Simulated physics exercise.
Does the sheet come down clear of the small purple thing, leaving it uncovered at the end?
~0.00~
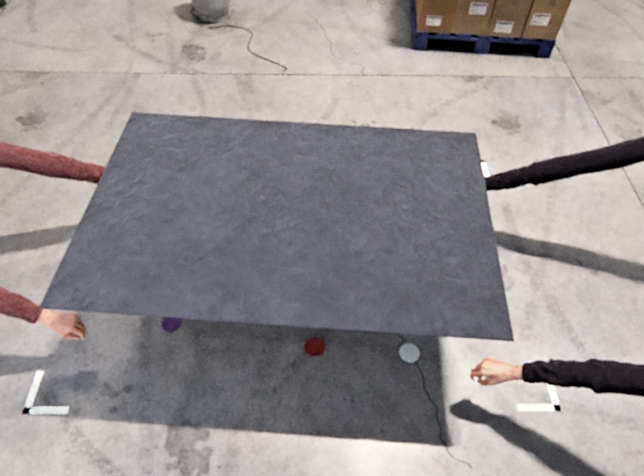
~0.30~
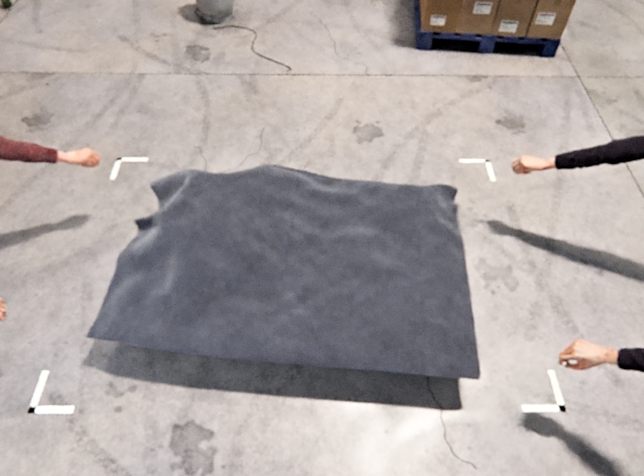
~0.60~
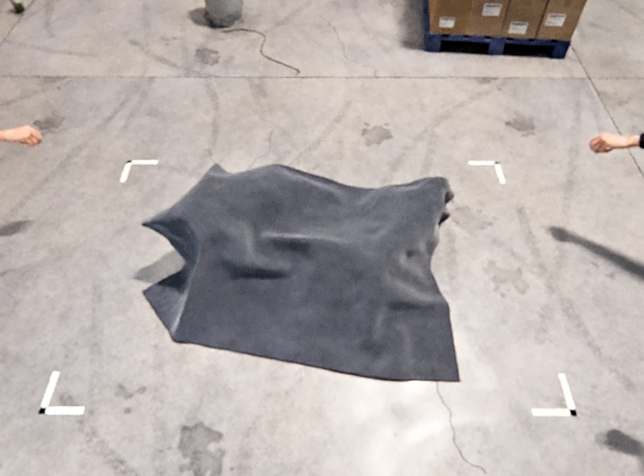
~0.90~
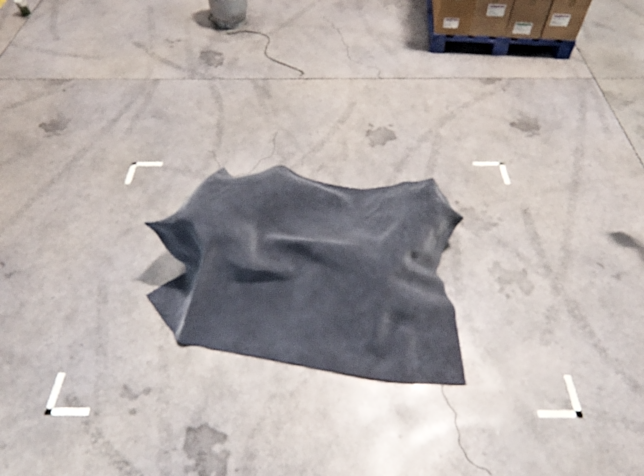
No, the sheet comes down over the small purple thing, and it is hidden under the grey fabric at the end.
